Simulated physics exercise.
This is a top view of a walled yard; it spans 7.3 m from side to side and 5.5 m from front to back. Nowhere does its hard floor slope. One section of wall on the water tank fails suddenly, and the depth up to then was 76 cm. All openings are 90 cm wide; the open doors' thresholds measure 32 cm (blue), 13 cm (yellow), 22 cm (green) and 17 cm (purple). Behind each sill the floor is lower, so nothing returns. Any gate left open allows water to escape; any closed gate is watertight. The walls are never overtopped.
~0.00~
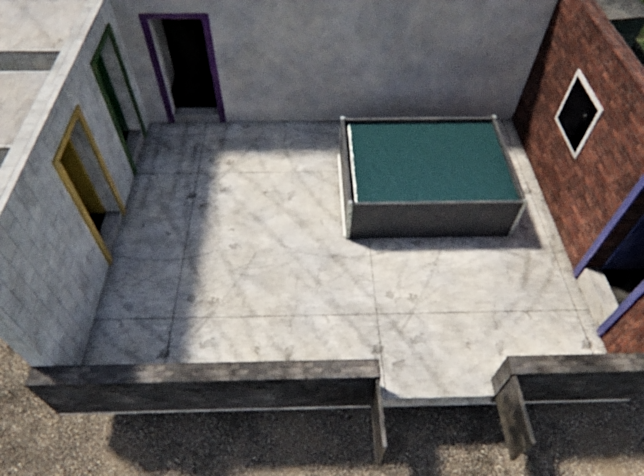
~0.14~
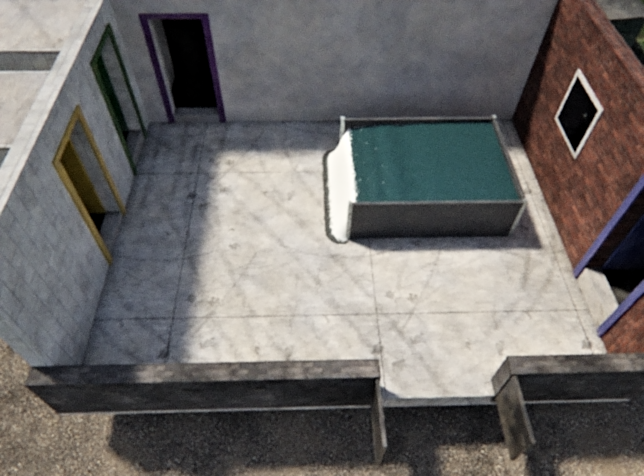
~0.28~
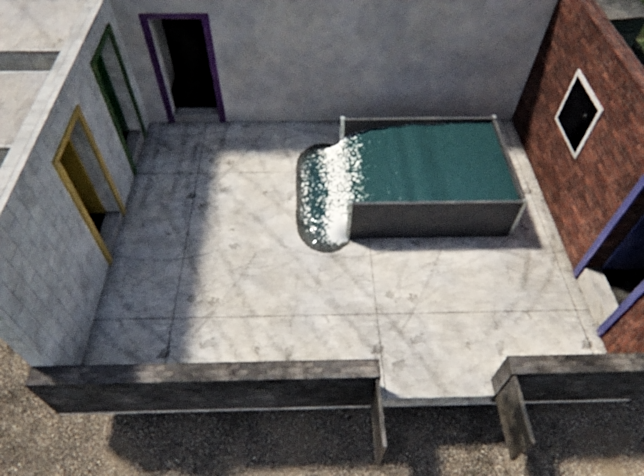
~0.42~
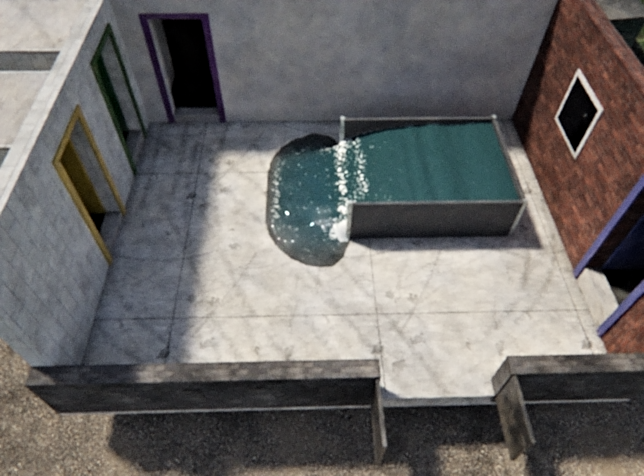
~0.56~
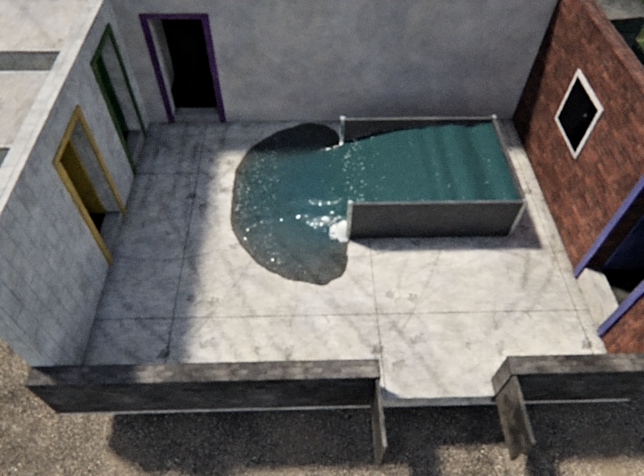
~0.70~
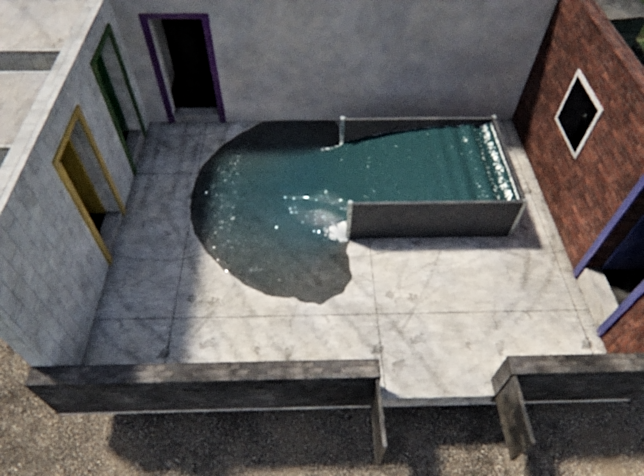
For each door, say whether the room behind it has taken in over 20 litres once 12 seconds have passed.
As I see it, the blue door undershoots the limit; the yellow door overshoots the limit; the green door overshoots the limit; the purple door overshoots the limit.
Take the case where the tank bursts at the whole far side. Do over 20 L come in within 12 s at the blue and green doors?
Blue: Within limit; green: Beyond limit.
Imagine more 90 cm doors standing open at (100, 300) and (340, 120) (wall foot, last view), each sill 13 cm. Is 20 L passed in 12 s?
Well, the first is beyond the mark and the second is shy of the mark.
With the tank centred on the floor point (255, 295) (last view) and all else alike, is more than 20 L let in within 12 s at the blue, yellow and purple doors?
Then: Blue not over, yellow above, purple past it.
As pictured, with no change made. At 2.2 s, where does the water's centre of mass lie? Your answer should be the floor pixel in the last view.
Around (293, 197) in the last picture.
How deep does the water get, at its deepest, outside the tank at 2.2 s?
Peak depth: Approx. 48 cm.
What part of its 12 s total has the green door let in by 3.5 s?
I'd put it at about 90 per cent by that point.
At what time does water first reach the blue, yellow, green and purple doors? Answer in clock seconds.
Blue = 6.0 s, yellow = 1.1 s, green = 1.1 s, purple = 1.1 s.
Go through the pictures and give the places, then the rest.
In the first frame, still water, 76 cm deep, in the water tank at (427, 161).
In the second frame, water pours out at (346, 183) and has run 1.1 m, to (344, 241); typically 10 cm deep outside, 76 cm at the water tank's back.
In the third frame, the front is at (316, 148), 1.3 m from the gap at (346, 184); 1.7 m2 of floor is under water; 76 cm left at the back of the water tank.
In the fourth frame, water pours out at (346, 185) and has run 1.6 m, to (300, 257); typically 11 cm deep outside, 76 cm at the water tank's back.
In the fifth frame, water pours out at (346, 186) and has run 2.0 m, to (245, 243); typically 9 cm deep outside, 75 cm at the water tank's back.
In the sixth frame, the front is at (196, 210), 2.6 m from the gap at (346, 186); 8.2 m2 of floor is under water; 68 cm left at the back of the water tank.
After 1.4 s water covers 45 % of the floor and is deepest (36 cm) near (131, 191); blue door not reached, yellow door 24 cm at the sill, 13 L in, green door 28 cm at the sill, 0 L in, purple door 11 cm at the sill, 0 L in.
After 2.2 s water covers 55 % of the floor and is deepest (48 cm) near (149, 125); blue door not reached, yellow door 34 cm at the sill, 95 L in, green door 40 cm at the sill, 23 L in, purple door 21 cm at the sill, 0 L in.
After 3.5 s water covers 55 % of the floor and is deepest (36 cm) near (79, 375); blue door not reached, yellow door 28 cm at the sill, 227 L in, green door 30 cm at the sill, 120 L in, purple door 29 cm at the sill, 61 L in.
After 7.0 s water covers 95 % of the floor and is deepest (19 cm) near (560, 258); blue door 16 cm at the sill, 0 L in, yellow door 12 cm at the sill, 288 L in, green door 10 cm at the sill, 135 L in, purple door 10 cm at the sill, 96 L in.
After 12.0 s water covers 100 % of the floor and is deepest (17 cm) near (471, 122); blue door 10 cm at the sill, 0 L in, yellow door 7 cm at the sill, 289 L in, green door 8 cm at the sill, 135 L in, purple door 8 cm at the sill, 96 L in.
